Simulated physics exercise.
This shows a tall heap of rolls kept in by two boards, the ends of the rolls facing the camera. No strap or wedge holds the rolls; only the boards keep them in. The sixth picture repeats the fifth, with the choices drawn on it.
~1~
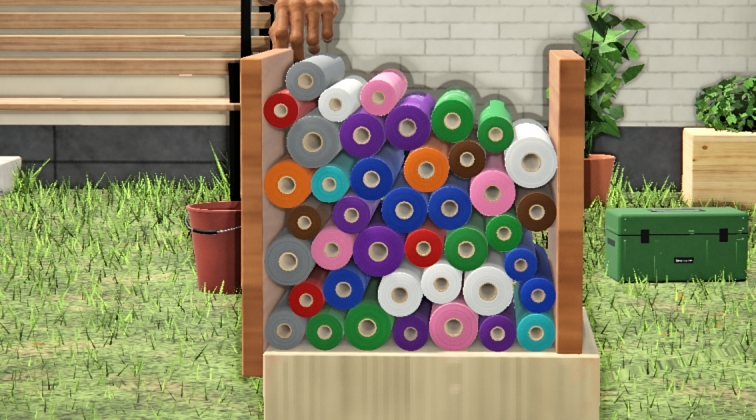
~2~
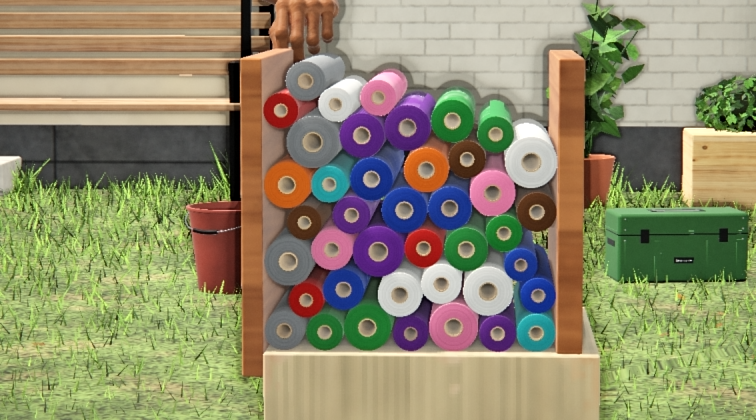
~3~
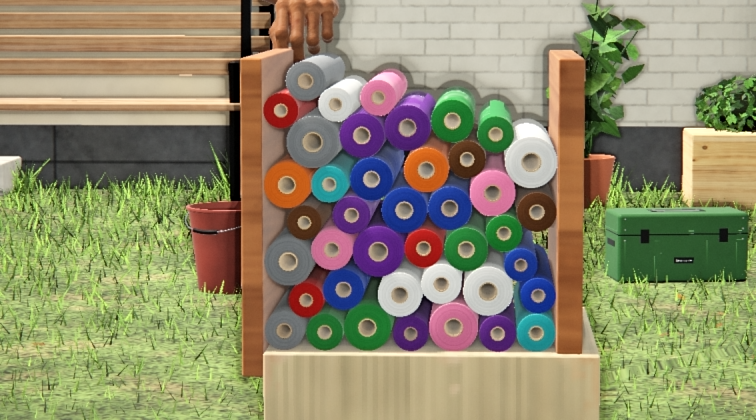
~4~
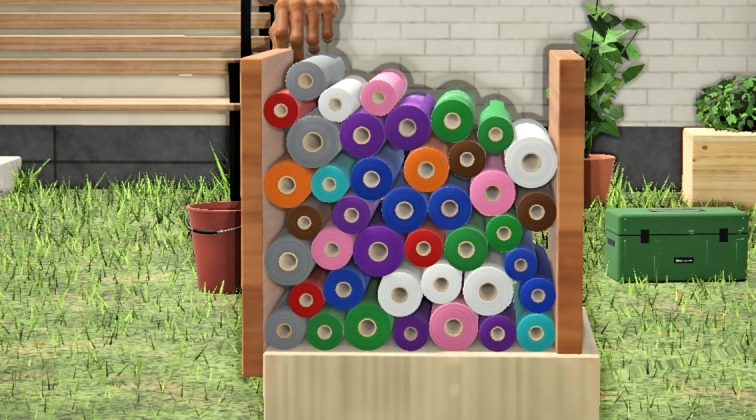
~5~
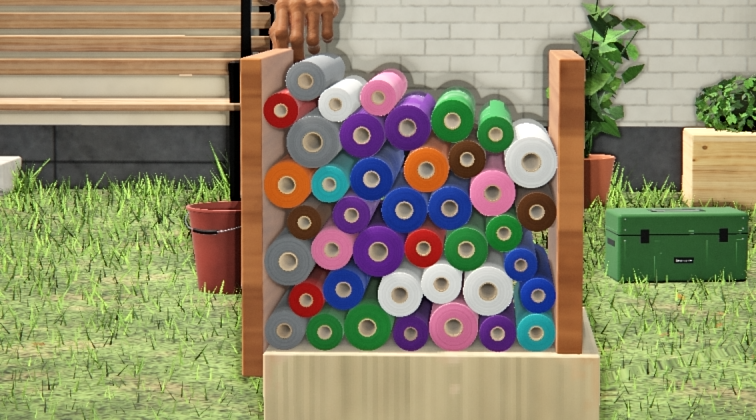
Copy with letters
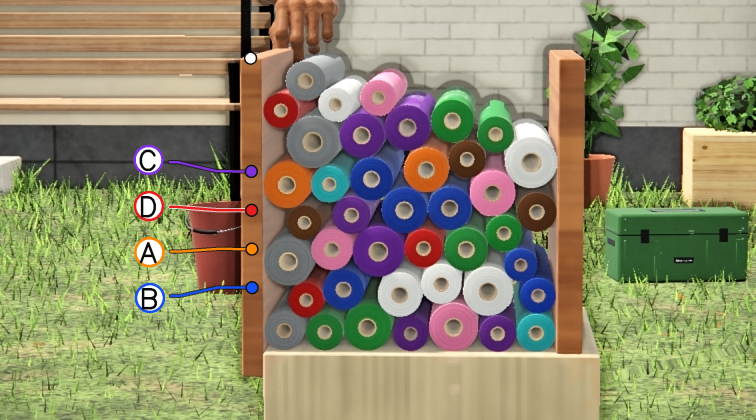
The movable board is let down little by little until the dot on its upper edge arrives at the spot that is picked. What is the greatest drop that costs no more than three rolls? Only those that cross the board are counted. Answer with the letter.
Mark D is as low as it can go.
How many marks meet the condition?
The number is two.
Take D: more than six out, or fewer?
Fewer than six.
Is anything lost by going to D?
At D: Yes.
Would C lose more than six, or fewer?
It loses fewer than six.
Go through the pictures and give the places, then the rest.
A blue roll (538, 295); a green roll (466, 249); a grey roll (313, 142), in the first frame.
A grey roll (313, 142); an orange roll (426, 170), in the second frame.
A brown roll (467, 159); a green roll (496, 134), in the third frame.
Side board (272, 198); a grey roll (285, 330), in the fourth frame.
A purple roll (497, 333); a white roll (400, 294); a blue roll (538, 295), in the fifth frame.
On the marked copy, A at (251, 249); B at (252, 288); C at (251, 171); D at (251, 210); the white dot at (250, 58).
Taking D. A third of the way, top of the board (263, 128).
Two thirds of the way, top of the board (263, 207).
When it is over, top of the board (263, 209), two out over the board.
As for the rest, A more than three out over the board; B more than three out over the board; C one out over the board.
